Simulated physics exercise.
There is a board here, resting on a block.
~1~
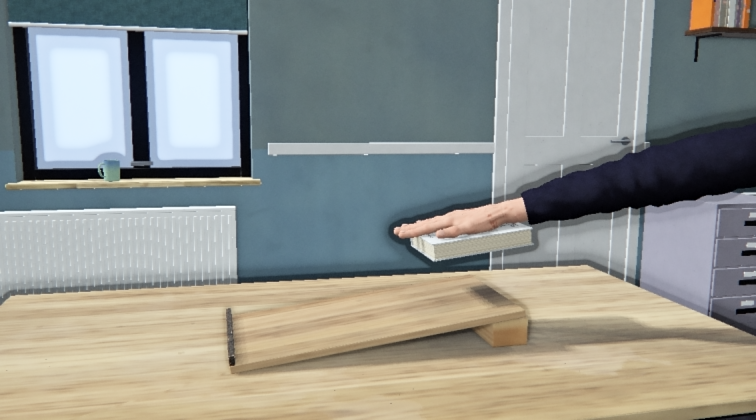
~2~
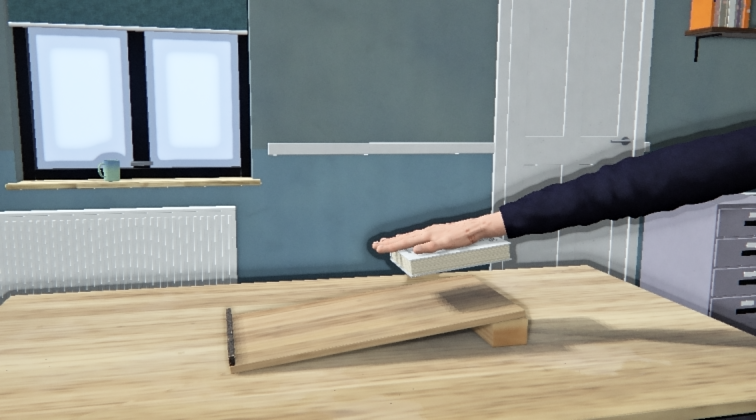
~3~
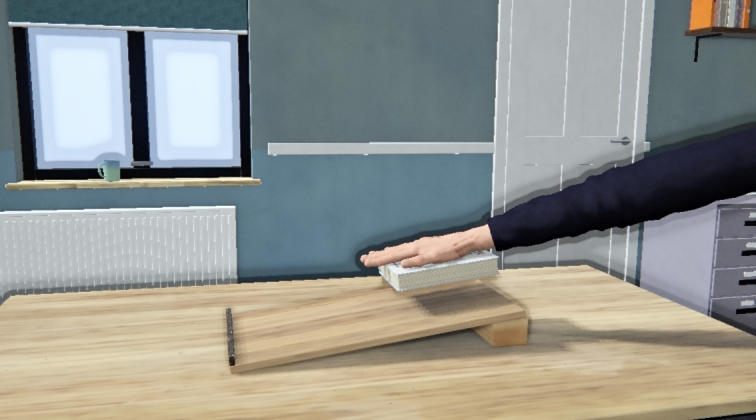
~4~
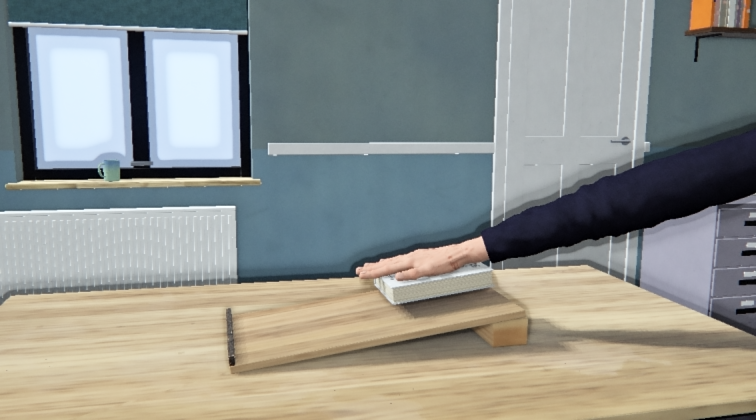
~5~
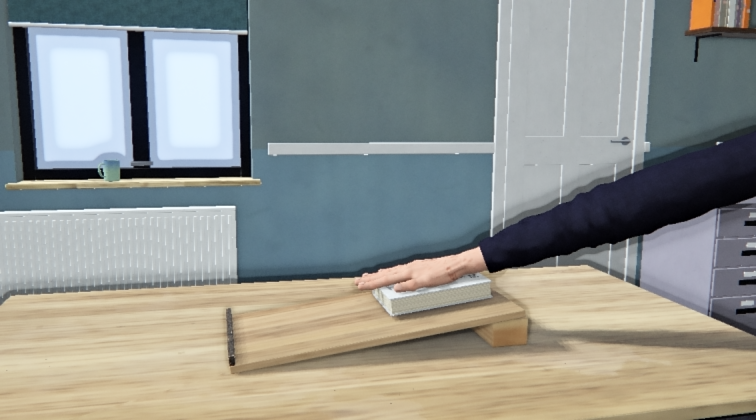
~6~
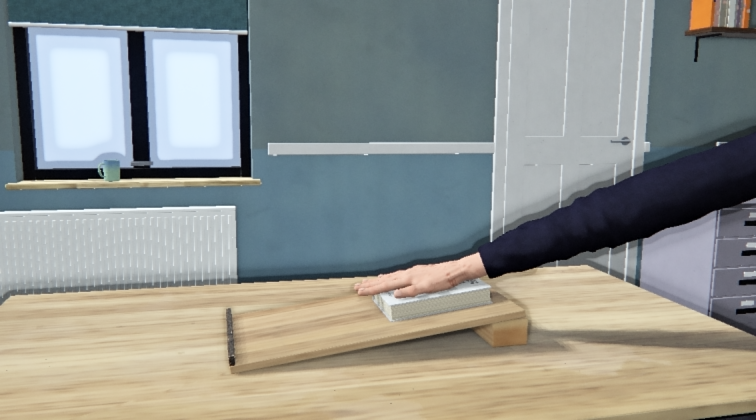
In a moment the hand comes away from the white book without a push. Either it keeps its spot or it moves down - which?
Just watch, it won't stir.
Then, 0.30 s later than the last frame, all is still.
Then, 0.70 s later than the last frame, white book resting near (430, 294).
When it is over, it is as before. End places, in pixels of the last picture, white book near (430, 294). The white book remains at rest.
